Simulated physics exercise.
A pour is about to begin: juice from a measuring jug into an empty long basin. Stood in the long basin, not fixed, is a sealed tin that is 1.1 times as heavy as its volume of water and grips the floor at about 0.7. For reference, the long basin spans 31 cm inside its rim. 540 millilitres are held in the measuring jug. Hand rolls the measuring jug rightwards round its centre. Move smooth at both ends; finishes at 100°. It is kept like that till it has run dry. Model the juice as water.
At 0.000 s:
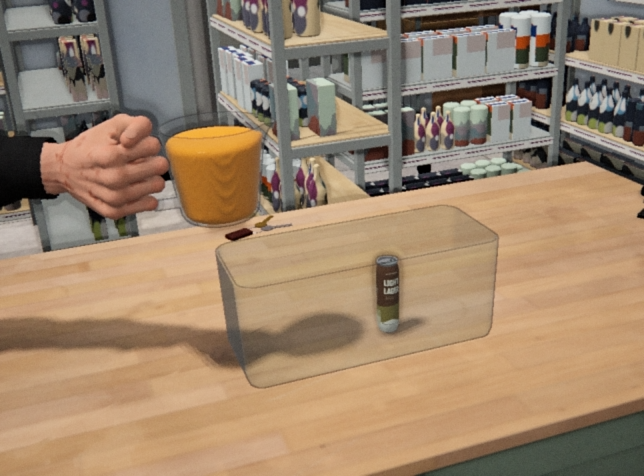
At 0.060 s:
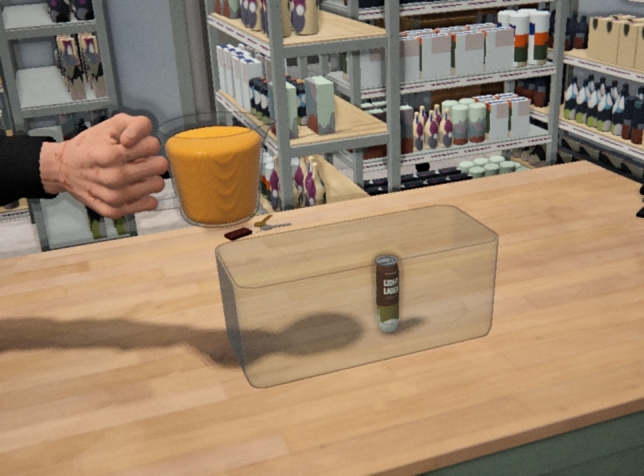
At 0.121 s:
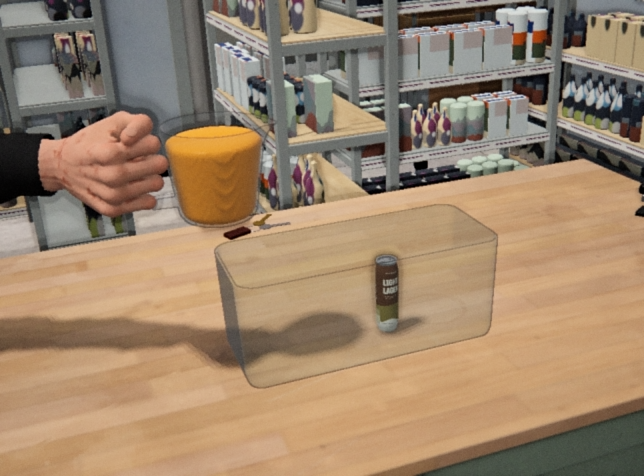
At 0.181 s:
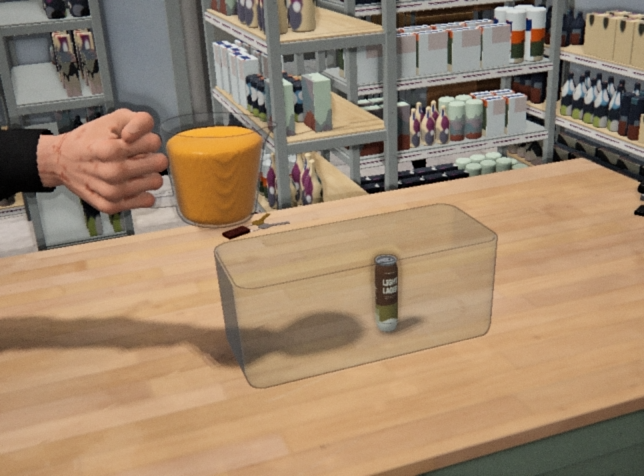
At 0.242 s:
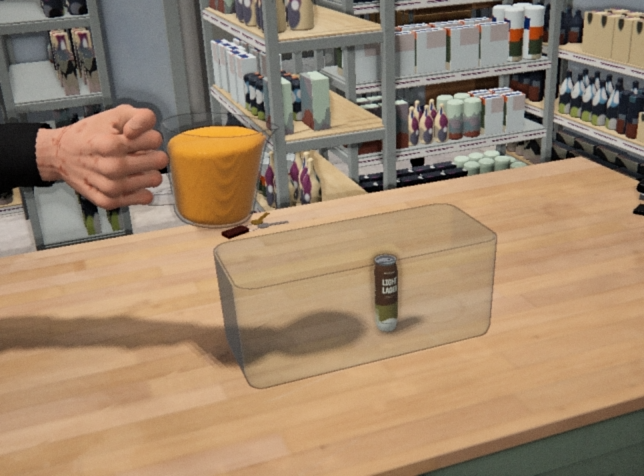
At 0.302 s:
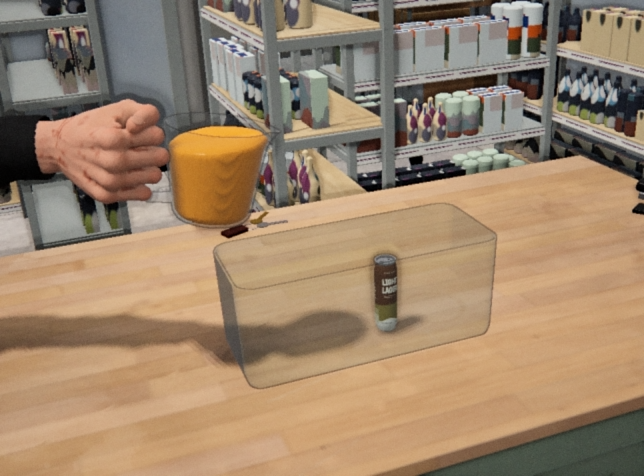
A hand in a dark sleeve is at the left beside a clear jug of orange juice, above a pale wooden counter seen from slightly above in a shop with stocked shelves behind. A long, see-through basin sits in the middle, with a dark, labelled tin standing inside it. The jug slowly tilts a little to the right, while the shelves behind shift very slightly leftwards.
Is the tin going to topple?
No.
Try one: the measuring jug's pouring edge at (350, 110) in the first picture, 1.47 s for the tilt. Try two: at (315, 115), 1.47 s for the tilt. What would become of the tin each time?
Trial 1 - tin stays standing; trial 2 - tin tips.
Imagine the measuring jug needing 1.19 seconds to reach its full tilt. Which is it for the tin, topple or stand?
In that case the tin stays vertical.
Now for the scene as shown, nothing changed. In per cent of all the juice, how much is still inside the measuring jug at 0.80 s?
74 %.
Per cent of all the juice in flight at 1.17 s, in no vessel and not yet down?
About 12 per cent.
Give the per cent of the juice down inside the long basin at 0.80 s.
Around 10%.
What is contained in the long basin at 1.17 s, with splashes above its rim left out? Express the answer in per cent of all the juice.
I'd put it at roughly 68 per cent.
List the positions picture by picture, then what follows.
In the first frame, it leans 0°; its right rim is at (275, 118); the juice meets the walls at (165, 144) and (260, 131); the long basin's rim runs from (225, 268) to (476, 222); the tin's top is at (387, 264).
In the second frame, it leans 0°; its right rim is at (276, 119); the juice meets the walls at (164, 144) and (259, 132).
In the third frame, it leans 2°; its right rim is at (276, 120); the juice meets the walls at (165, 144) and (259, 132).
In the fourth frame, it leans 4°; its right rim is at (277, 122); the juice meets the walls at (166, 145) and (261, 132).
In the fifth frame, it leans 7°; its right rim is at (279, 125); the juice meets the walls at (167, 145) and (263, 132).
In the sixth frame, it leans 10°; its right rim is at (281, 129); the juice meets the walls at (168, 145) and (266, 132).
After 0.80 s the tilt is 57° and 75 per cent is still to pour; the tin stands where it began.
After 1.17 s the tilt is 90° and 21 per cent is still to pour; the tin stands where it began.
After 1.55 s the tilt is 100° and 1 per cent is still to pour; the tin stands where it began.
After 1.97 s the tilt is 100° and 0 per cent is still to pour; the tin stands where it began.
In the end the tin stands where it began.
